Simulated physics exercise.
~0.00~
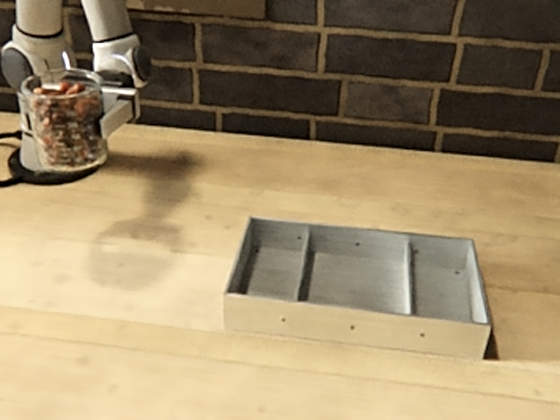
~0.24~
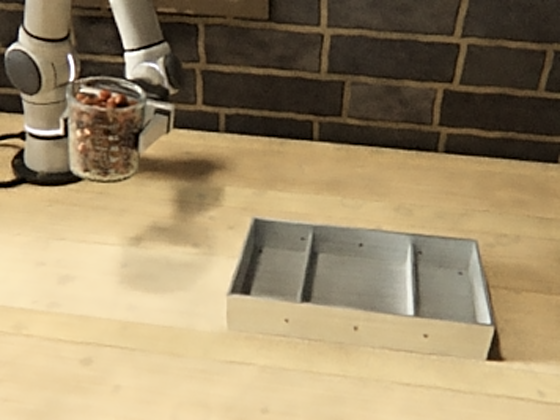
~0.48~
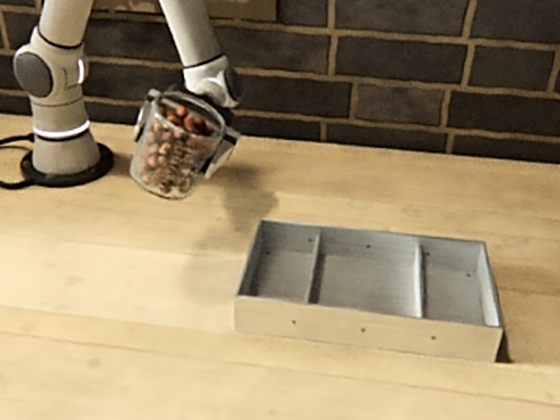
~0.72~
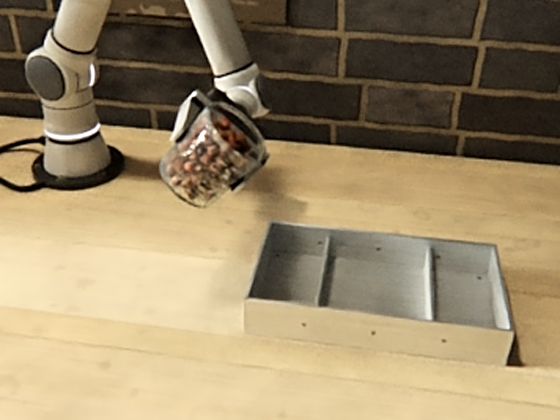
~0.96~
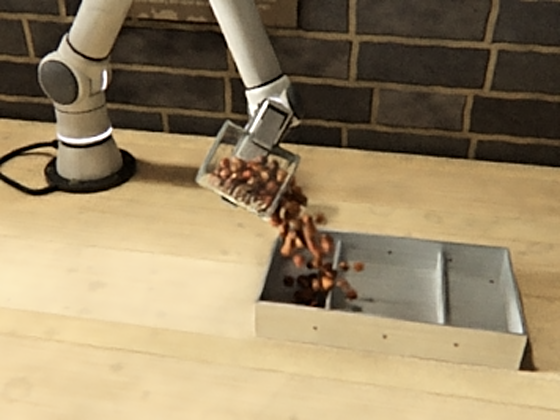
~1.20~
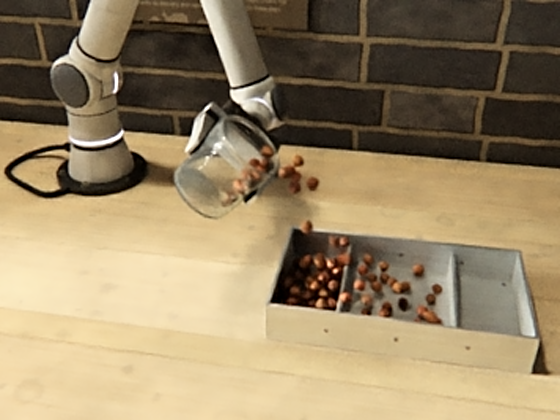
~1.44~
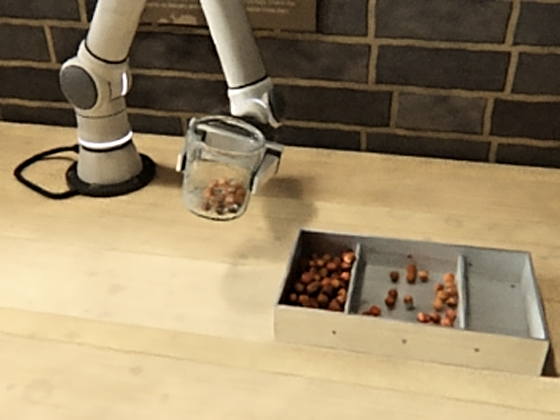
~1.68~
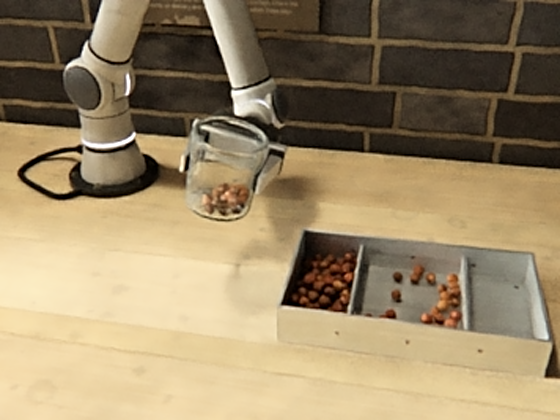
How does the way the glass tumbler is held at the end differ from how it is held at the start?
At the start the robot arm holds the tumbler upright, while at the end it holds it leaning slightly.
